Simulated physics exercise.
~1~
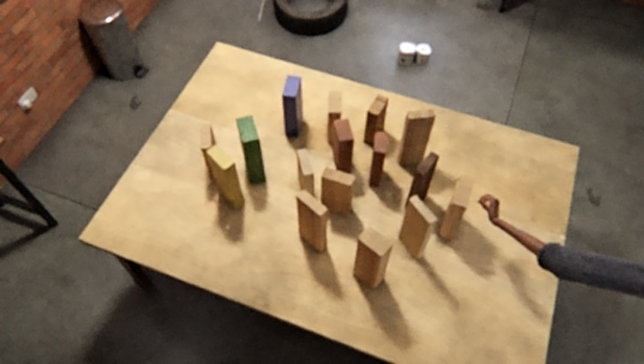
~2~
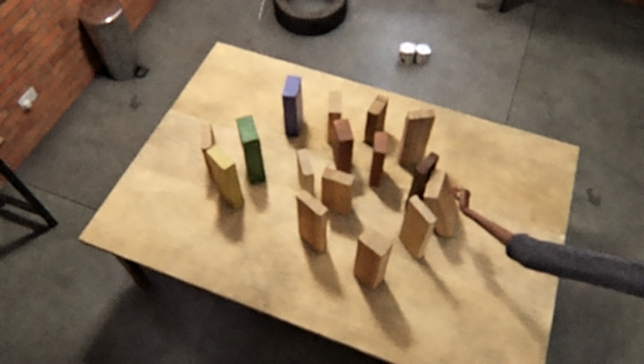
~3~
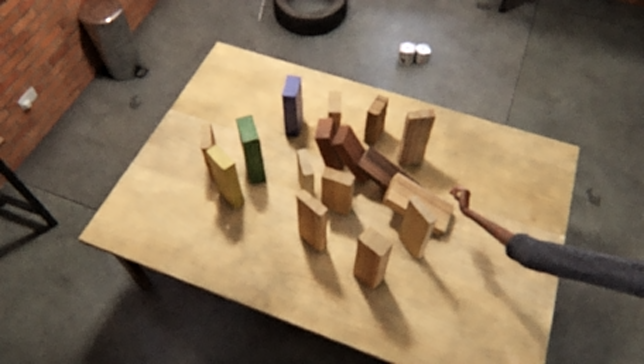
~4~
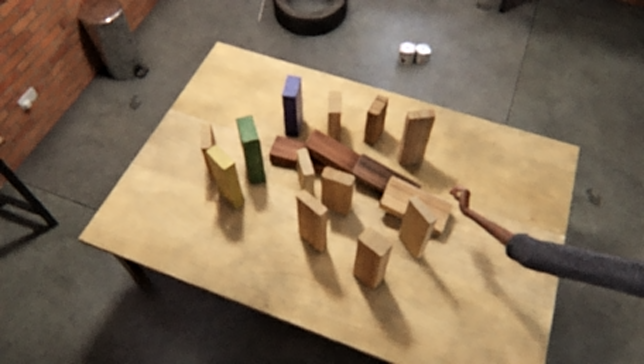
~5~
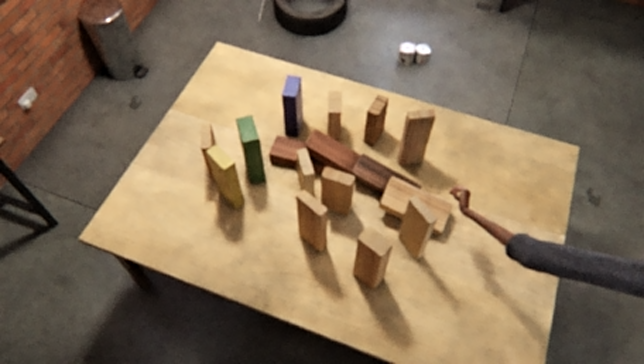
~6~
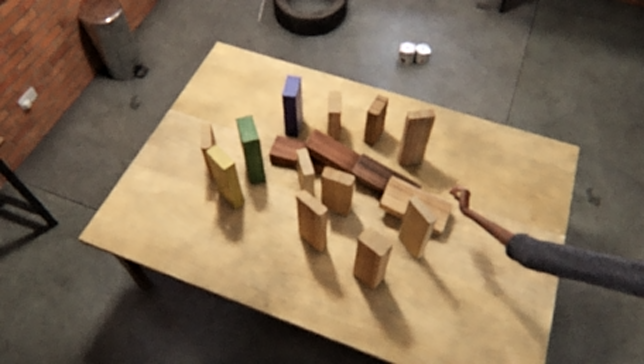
A hand tips a wooden block leftward, toppling several brown blocks while the coloured ones stand.
